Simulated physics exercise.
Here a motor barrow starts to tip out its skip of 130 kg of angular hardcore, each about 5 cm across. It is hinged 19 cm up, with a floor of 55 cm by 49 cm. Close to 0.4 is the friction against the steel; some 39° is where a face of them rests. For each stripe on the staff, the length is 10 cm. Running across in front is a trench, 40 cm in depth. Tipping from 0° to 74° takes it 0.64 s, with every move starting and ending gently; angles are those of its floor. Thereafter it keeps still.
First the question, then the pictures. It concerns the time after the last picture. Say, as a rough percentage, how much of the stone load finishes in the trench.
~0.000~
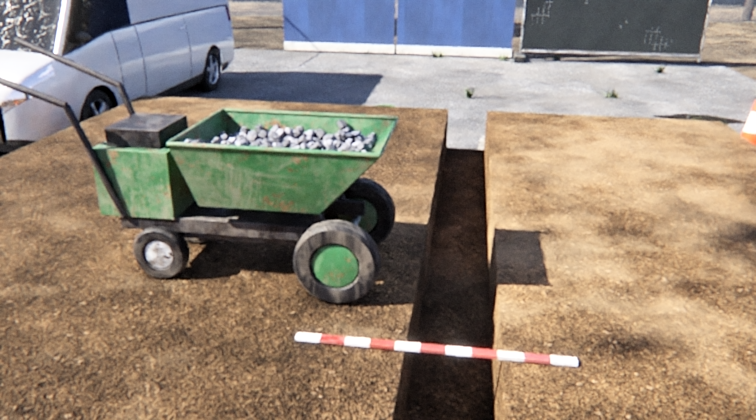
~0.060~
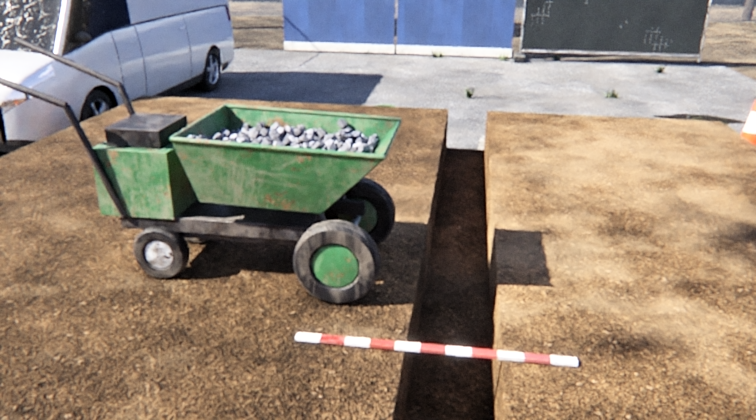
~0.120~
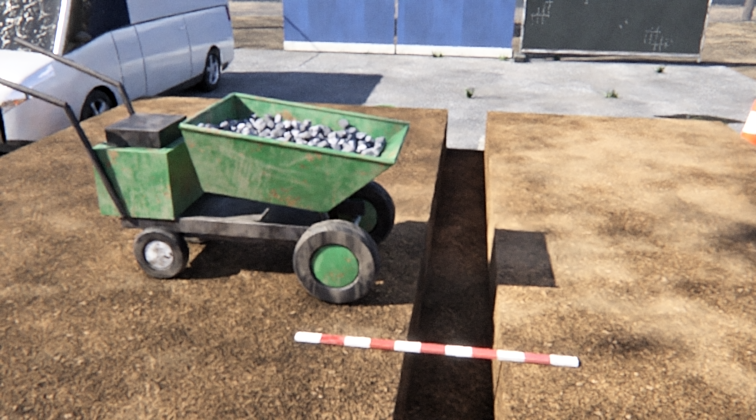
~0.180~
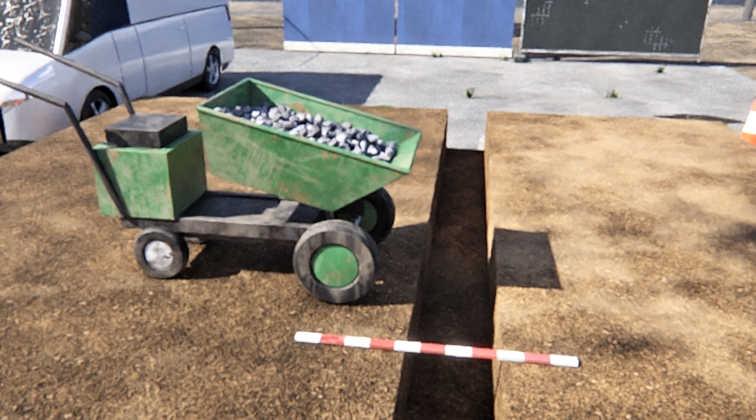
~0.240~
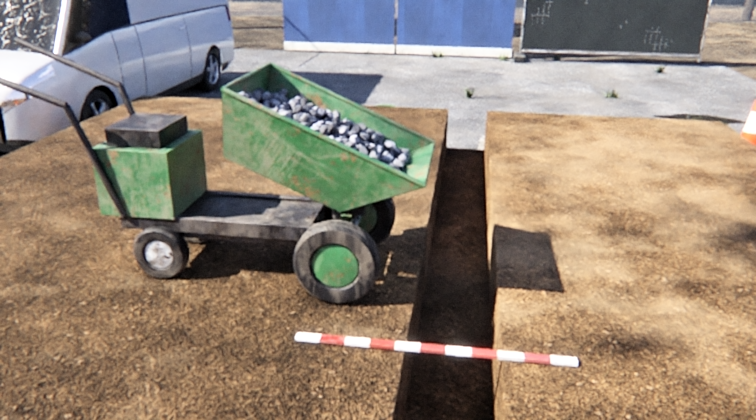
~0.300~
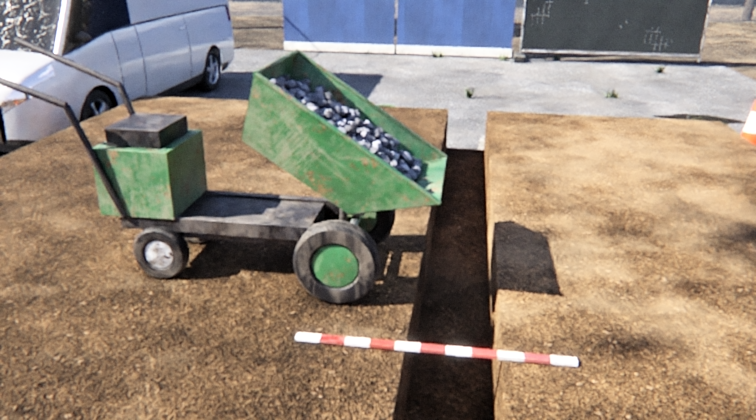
Roughly 46 out of 100.
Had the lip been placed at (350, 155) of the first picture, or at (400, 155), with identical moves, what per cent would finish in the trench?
I'd expect close to 75 per cent at the first and 25 per cent at the second.
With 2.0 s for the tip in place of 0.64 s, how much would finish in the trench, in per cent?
That would give about 70 percent.
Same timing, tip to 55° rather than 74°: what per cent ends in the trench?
It would come to about 20 percent.
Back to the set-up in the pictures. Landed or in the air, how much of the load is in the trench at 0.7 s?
Roughly 15% by that time.
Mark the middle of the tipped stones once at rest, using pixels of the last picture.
Somewhere near pixel (510, 281).
After 0.5 s the floor is at 62°; 100 % in the skip; the foremost stones are at (451, 226).
After 0.7 s the floor is at 74°; 70 % in the skip, 13 % in the trench, 17 % past the trench; the foremost stones are at (540, 287).
After 1.1 s the floor is at 74°; 11 % in the skip, 34 % in the trench, 56 % past the trench; the foremost stones are at (714, 291).
After 3.0 s the floor is at 74°; 0 % in the skip, 46 % in the trench, 54 % past the trench; the foremost stones are past the picture's edge.
